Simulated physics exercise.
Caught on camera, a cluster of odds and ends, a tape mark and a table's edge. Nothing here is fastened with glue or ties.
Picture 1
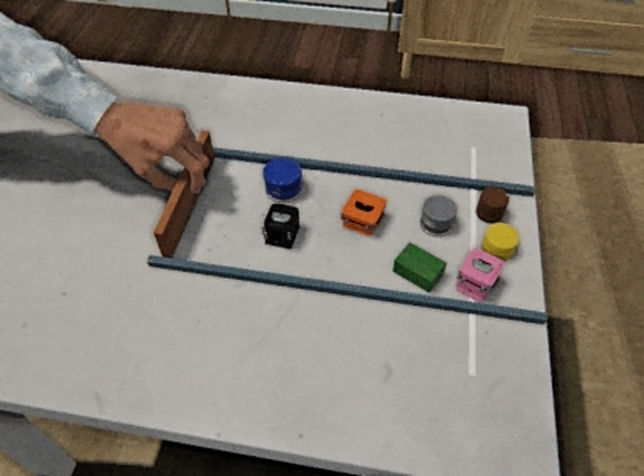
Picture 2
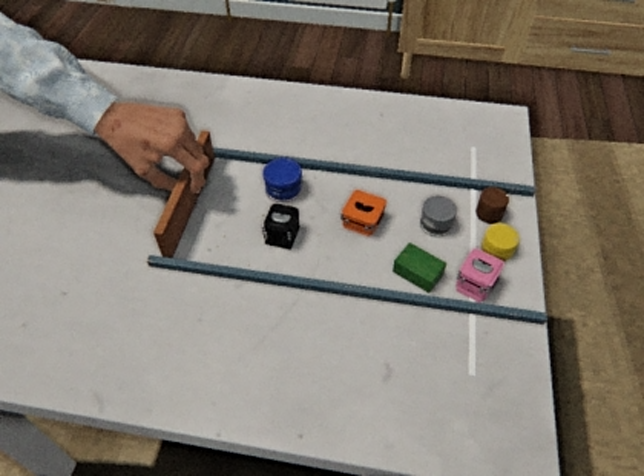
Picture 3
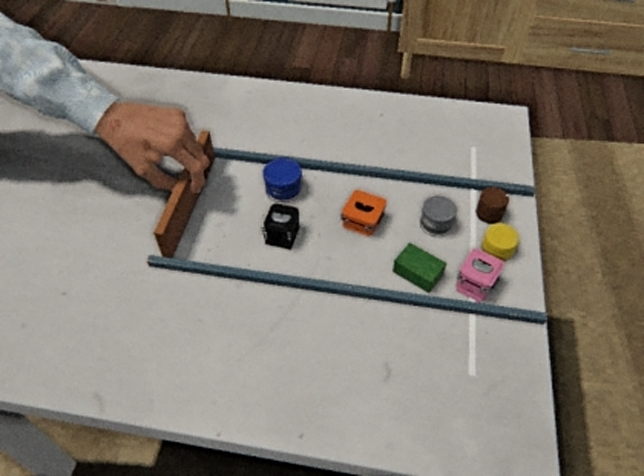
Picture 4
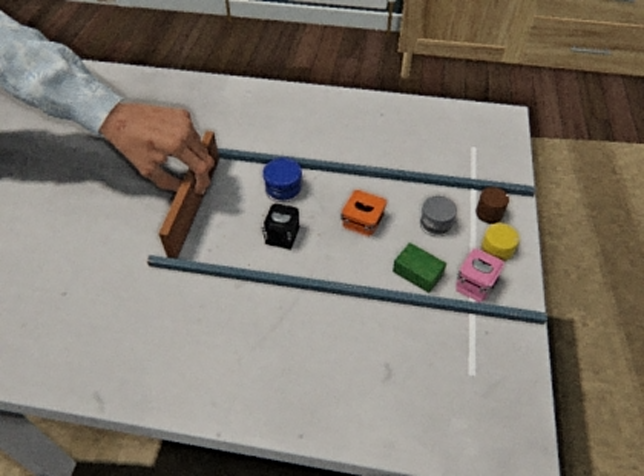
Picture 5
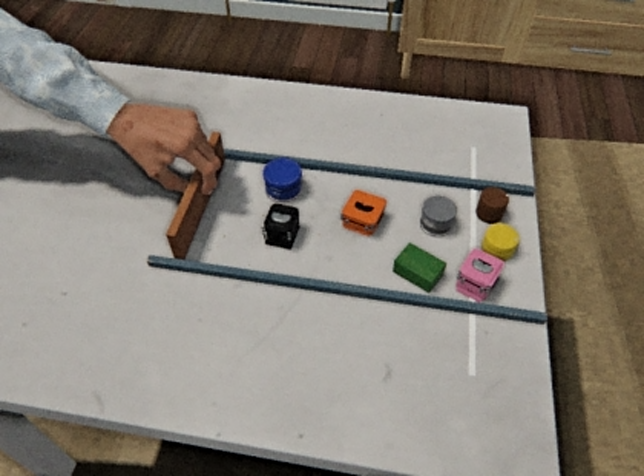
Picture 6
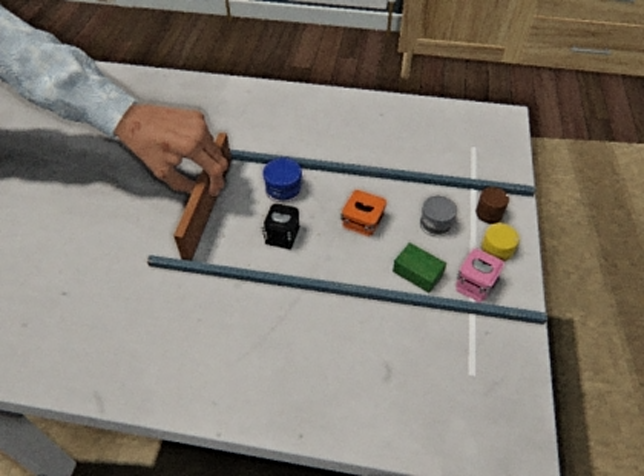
At the start, a hand holds a wooden board upright between two rails on a pale table, left of several small colourful objects, some near a white tape line. The board stays nearly still, then the hand slides it slightly right toward the blue tin and black case, while the objects remain unmoved.
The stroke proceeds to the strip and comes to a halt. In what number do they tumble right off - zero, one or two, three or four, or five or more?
One or two tumble off.
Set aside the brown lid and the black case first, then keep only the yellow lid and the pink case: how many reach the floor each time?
Fallen: 0, and 1 in the other try.
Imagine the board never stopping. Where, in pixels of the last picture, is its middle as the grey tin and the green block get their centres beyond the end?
Approx. (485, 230) for the first, approx. (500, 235) for the second.
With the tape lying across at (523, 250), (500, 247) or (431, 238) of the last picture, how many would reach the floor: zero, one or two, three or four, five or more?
Tape one gives 5 or more, tape two gives more than four, and tape three gives not one.
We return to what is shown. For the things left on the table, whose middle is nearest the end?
Answer: The grey tin.
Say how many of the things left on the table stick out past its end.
Number: 2.
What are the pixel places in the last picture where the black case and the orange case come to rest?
They come to rest around (490, 256) and (510, 231).
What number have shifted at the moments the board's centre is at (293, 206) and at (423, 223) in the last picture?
At the one place 2, at the other 7.
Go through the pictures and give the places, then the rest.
In the first picture, yellow lid (500, 242); brown lid (492, 205); pink case (479, 275); board (187, 192); tape (473, 243).
In the second picture, brown lid (492, 206); green block (419, 268).
In the third picture, pink case (479, 275); blue tin (283, 180).
In the fourth picture, yellow lid (500, 242); board (192, 192).
In the fifth picture, brown lid (492, 206); black case (282, 226).
In the sixth picture, yellow lid (500, 242); brown lid (492, 206); pink case (479, 275); board (206, 194); tape (473, 243).
Soon after, none off yet; yellow lid at rest near (500, 242); brown lid at rest near (492, 206); pink case at rest near (479, 275).
At rest, the number that fall off is one or two; fallen, pink case and brown lid.
